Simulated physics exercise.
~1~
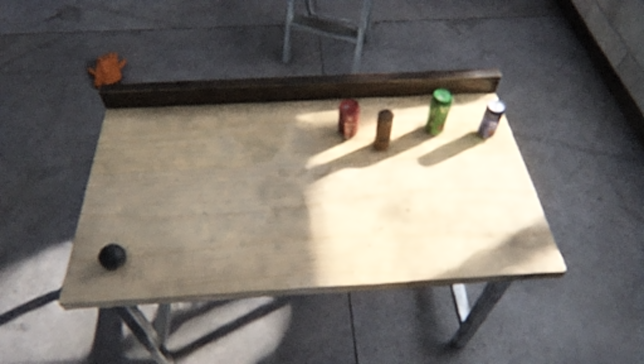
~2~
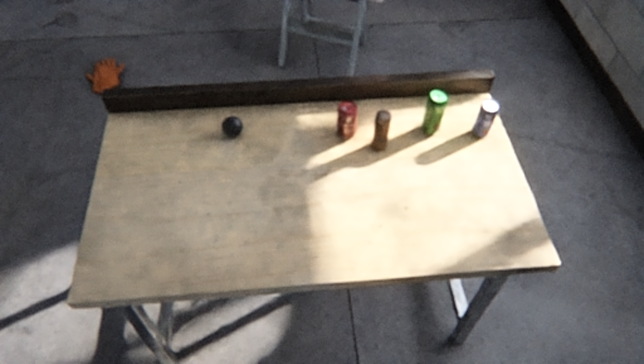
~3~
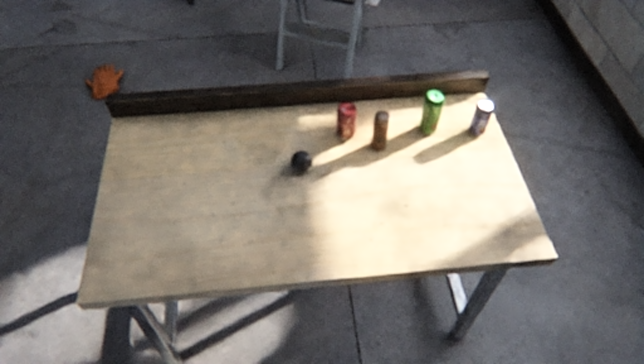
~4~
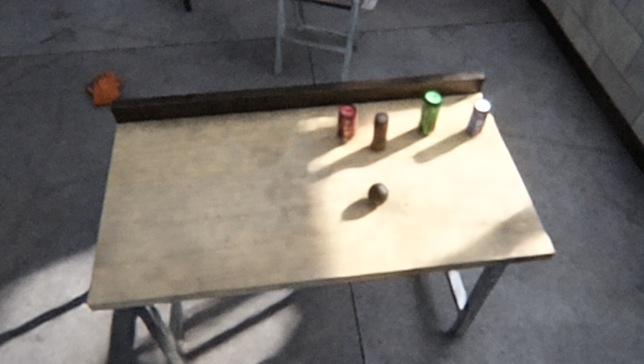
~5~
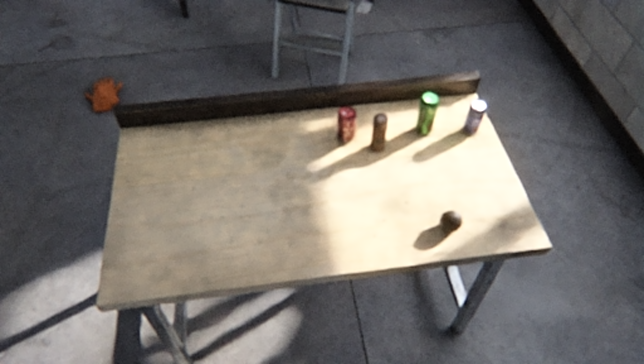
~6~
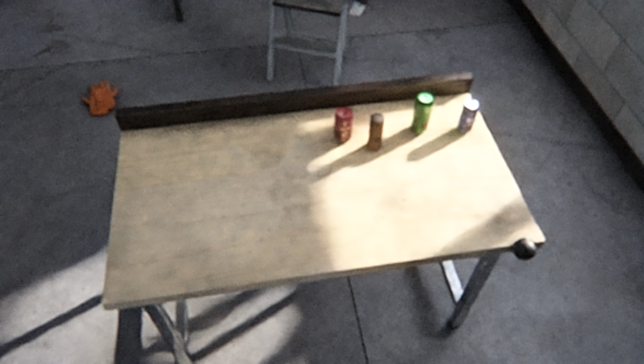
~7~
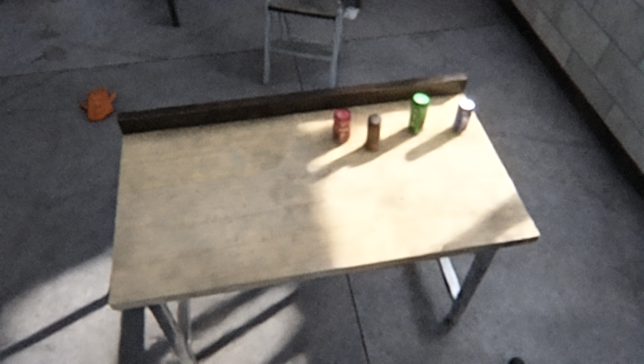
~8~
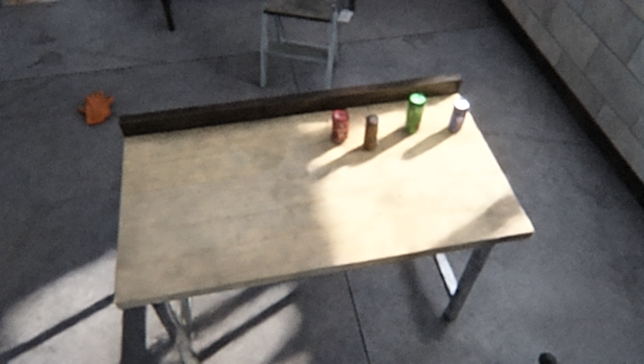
The clip opens on a pale wooden table with a dark batten along its far edge, a black ball near the front left corner, and a red can, a brown shaker, a green can and a blue can grouped at the far right. The ball rolls up and to the right towards the batten. It then turns back from the far side and heads right and towards the front, passing in front of the red can and the shaker. It crosses the sunlit wood, reaches the front right corner and drops off to the floor. At the end, the ball is at the bottom of the view, and all four standing things remain upright in their places.
